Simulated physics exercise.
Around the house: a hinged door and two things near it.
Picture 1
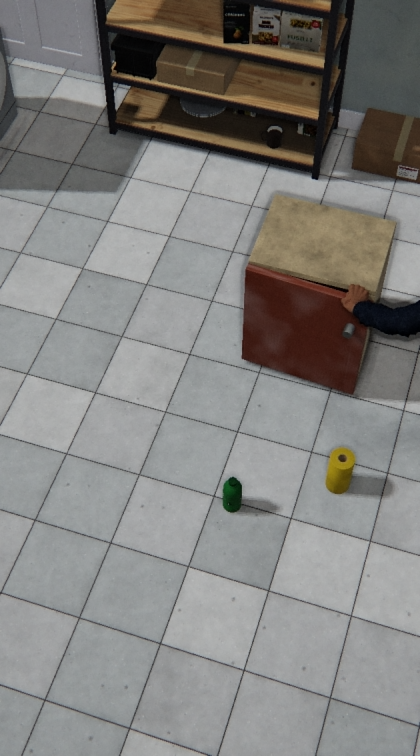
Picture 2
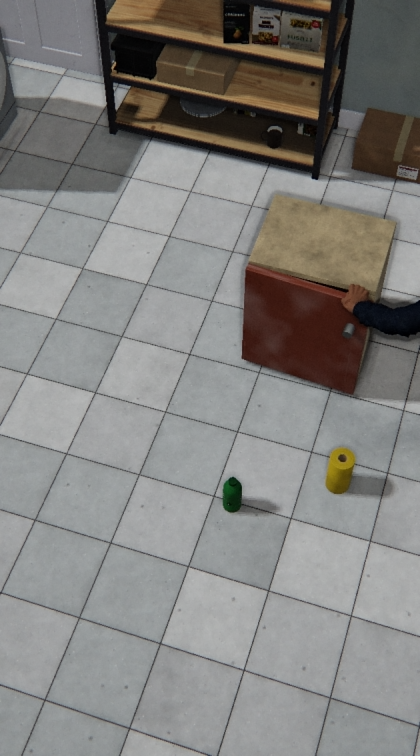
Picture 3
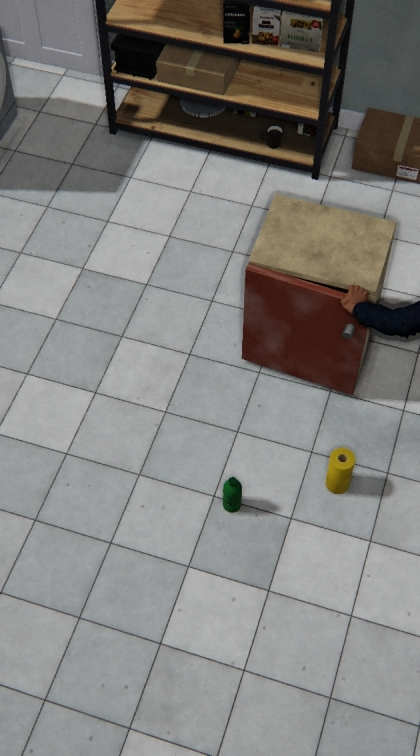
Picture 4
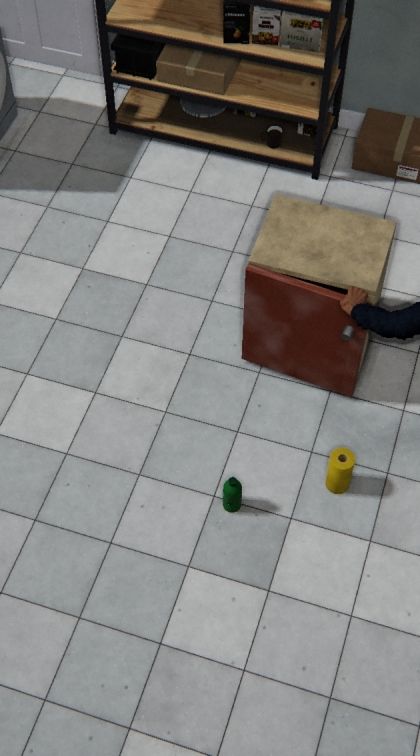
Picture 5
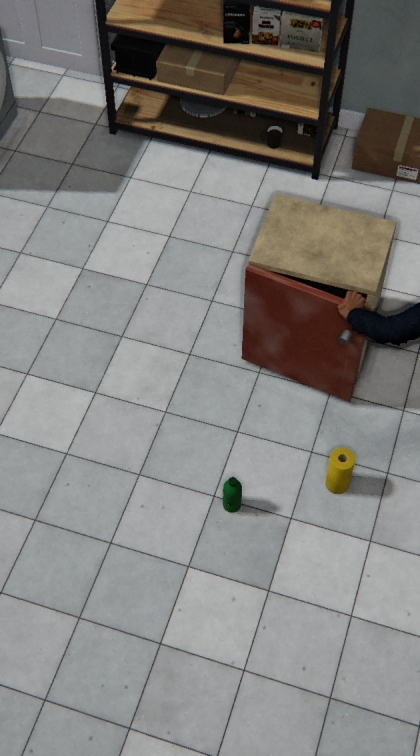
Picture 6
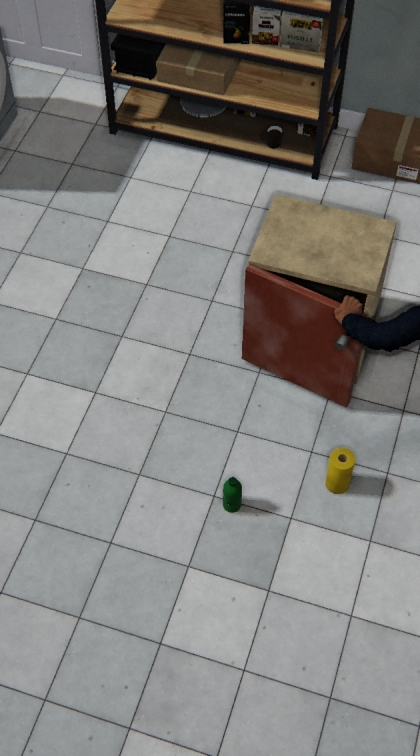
On a tiled floor, a hand slightly opening a cabinet's red door, with a green bottle and yellow roll standing still nearby.
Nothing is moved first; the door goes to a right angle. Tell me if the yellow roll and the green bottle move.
As it turns out, the yellow roll stays untouched and the green bottle stays untouched.
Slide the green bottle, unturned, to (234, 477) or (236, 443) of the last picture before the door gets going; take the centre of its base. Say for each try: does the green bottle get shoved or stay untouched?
Try by try, it stays untouched; is moved.
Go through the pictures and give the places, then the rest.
In the first picture, door 4° open; yellow roll (340, 471); green bottle (233, 493); door (301, 336).
In the second picture, door 4° open; green bottle (233, 493); door (301, 336).
In the third picture, door 4° open; yellow roll (340, 471); door (301, 337).
In the fourth picture, door 6° open; green bottle (233, 493); door (300, 337).
In the fifth picture, door 9° open; yellow roll (340, 471); door (299, 340).
In the sixth picture, door 12° open; yellow roll (340, 471); green bottle (233, 493); door (297, 343).
Then, 1.02 s after the last picture, door 59° open; yellow roll at rest near (340, 471); green bottle at rest near (233, 493).
At rest, the yellow roll remains where it is, near (340, 471); the green bottle remains where it is, near (233, 493).
